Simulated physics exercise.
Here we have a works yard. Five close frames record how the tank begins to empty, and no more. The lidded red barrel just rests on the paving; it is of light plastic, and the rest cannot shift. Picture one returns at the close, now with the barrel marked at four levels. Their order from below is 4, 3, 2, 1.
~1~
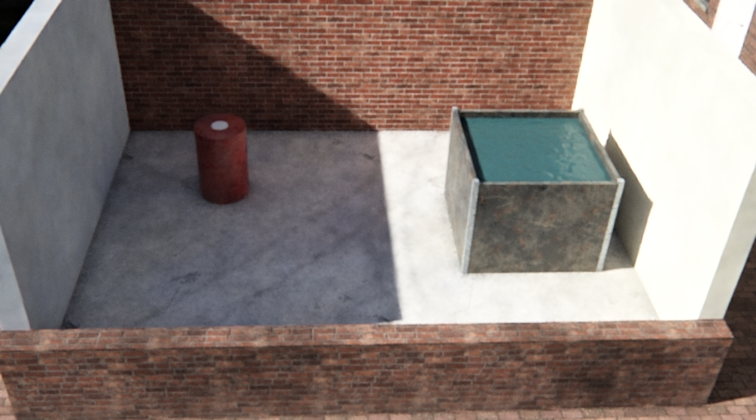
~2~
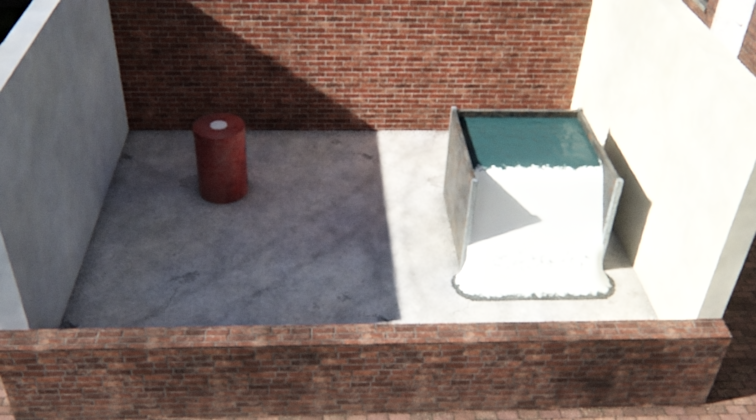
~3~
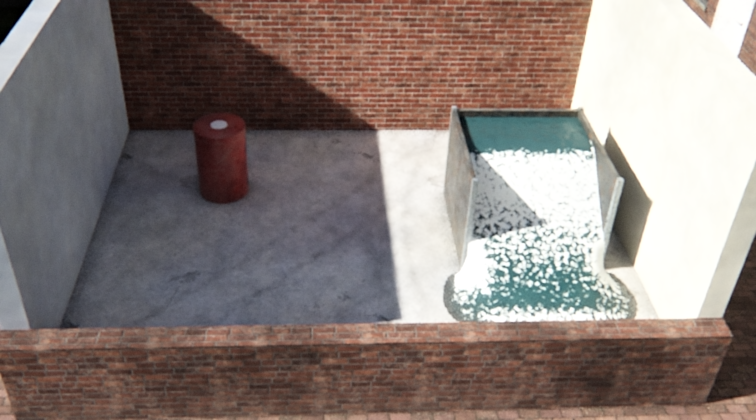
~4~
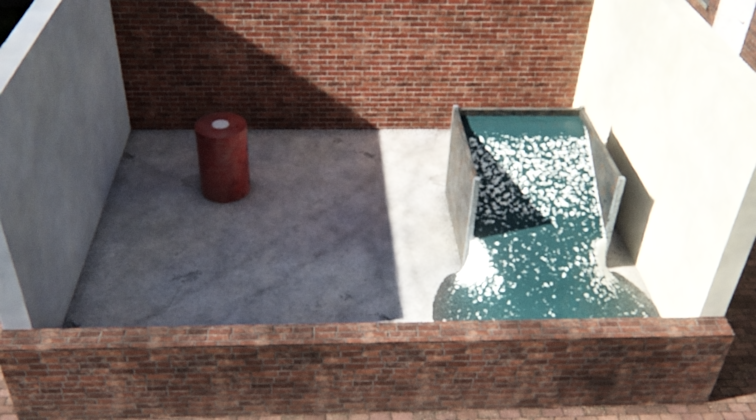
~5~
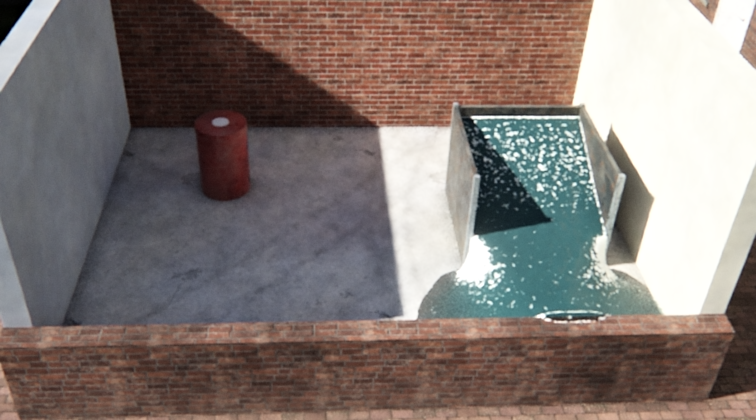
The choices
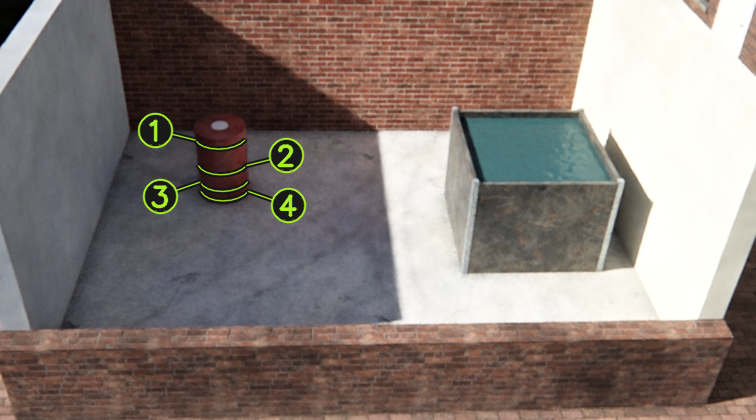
A large square tank full of green-blue water stands at the right of a walled works yard, seen from above by a still camera. A red barrel with a pale spot on its lid stands in shadow at the left, before a brick wall. The tank's front opens, and white, foaming water pours out towards the low front wall, spreading sideways and turning green as the tank's level drops.
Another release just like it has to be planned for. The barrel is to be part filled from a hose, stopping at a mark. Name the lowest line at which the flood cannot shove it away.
Line 3.
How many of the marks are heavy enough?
Three of them.
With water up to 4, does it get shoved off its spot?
Yes, that goes wrong.
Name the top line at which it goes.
The answer is 4.
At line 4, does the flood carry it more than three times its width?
No, less.
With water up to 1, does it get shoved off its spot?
No, not at all.
In lime, 1 at (218, 149); 2 at (220, 174); 3 at (222, 191); 4 at (223, 200); from the bottom up 4, 3, 2, 1.
If 1 is chosen, it does not move.
If 2 is chosen, it does not move.
If 3 is chosen, it does not move.
If 4 is chosen, it is pushed about its own width away.
